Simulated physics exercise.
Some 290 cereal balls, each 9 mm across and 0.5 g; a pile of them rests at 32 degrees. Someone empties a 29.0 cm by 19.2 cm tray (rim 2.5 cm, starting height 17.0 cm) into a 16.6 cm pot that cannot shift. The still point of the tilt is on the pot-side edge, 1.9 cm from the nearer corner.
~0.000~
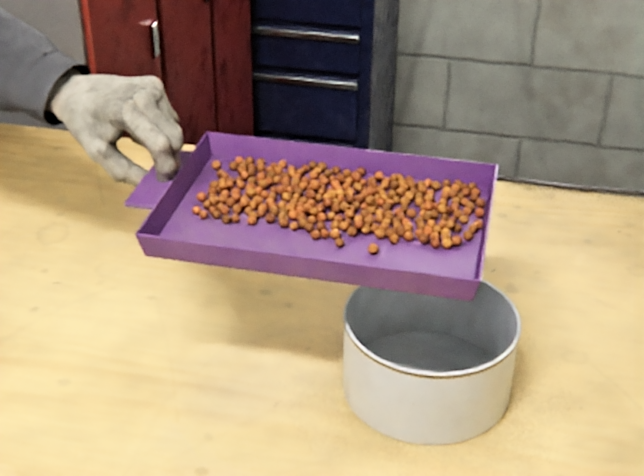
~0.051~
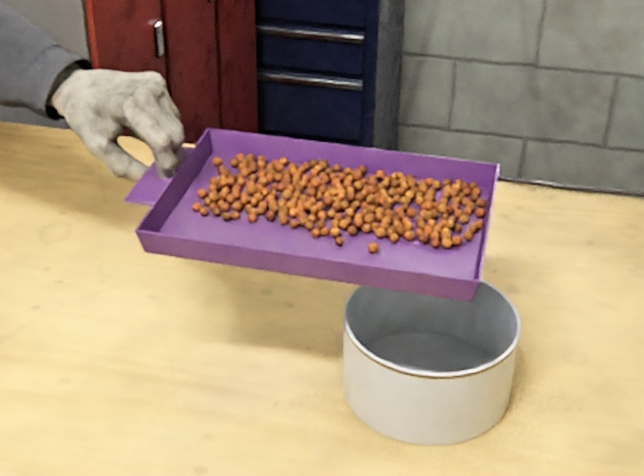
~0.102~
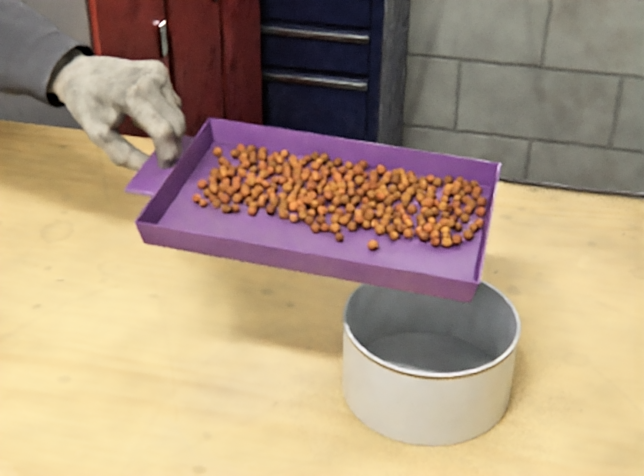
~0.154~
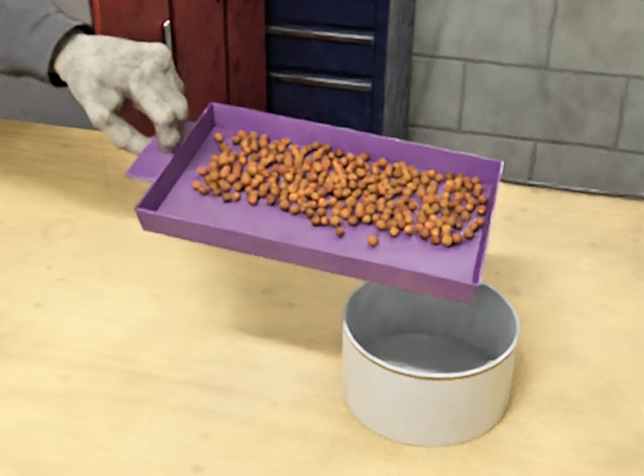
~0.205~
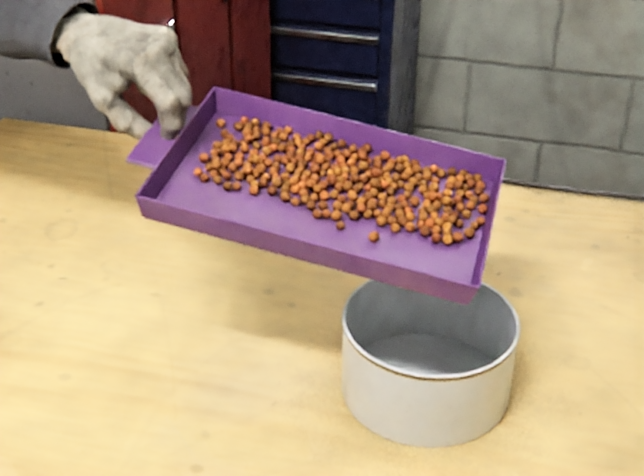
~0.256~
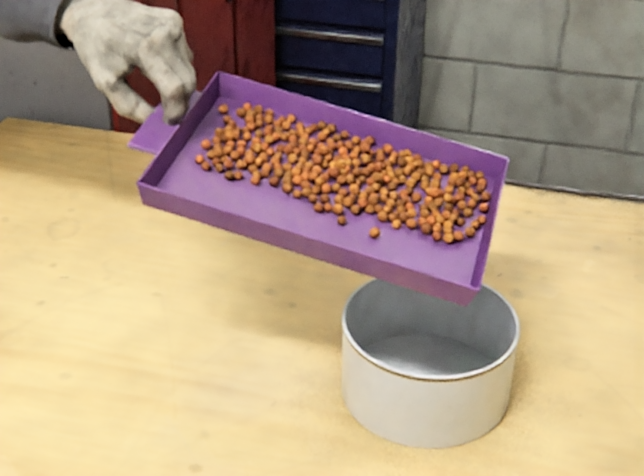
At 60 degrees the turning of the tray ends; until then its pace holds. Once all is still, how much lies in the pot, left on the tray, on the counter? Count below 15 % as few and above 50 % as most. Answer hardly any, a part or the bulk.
Pot hardly any, tray the bulk, counter hardly any.
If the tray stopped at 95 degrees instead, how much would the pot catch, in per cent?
In that case some 0 per cent.
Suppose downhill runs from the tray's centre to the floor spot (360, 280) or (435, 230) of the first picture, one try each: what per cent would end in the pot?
Some 0 and 0 per cent.
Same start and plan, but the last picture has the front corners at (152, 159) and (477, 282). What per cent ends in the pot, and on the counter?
Pot 0, counter 0.
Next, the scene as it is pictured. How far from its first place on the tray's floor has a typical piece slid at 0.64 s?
About 5 cm.
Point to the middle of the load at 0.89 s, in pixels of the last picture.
At about (450, 193).
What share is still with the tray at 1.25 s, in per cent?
Some 95 per cent of the load.
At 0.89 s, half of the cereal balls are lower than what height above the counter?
About 24 cm.
After 0.64 s, tilt 35 degrees; the tray holds 100 %, the pot 0 %.
After 0.89 s, tilt 51 degrees; the tray holds 100 %, the pot 0 %.
After 1.25 s, tilt 60 degrees; the tray holds 95 %, the pot 0 %.
In the end, at 1.8 s, pot 0 %, tray 95 %, counter 5 %.
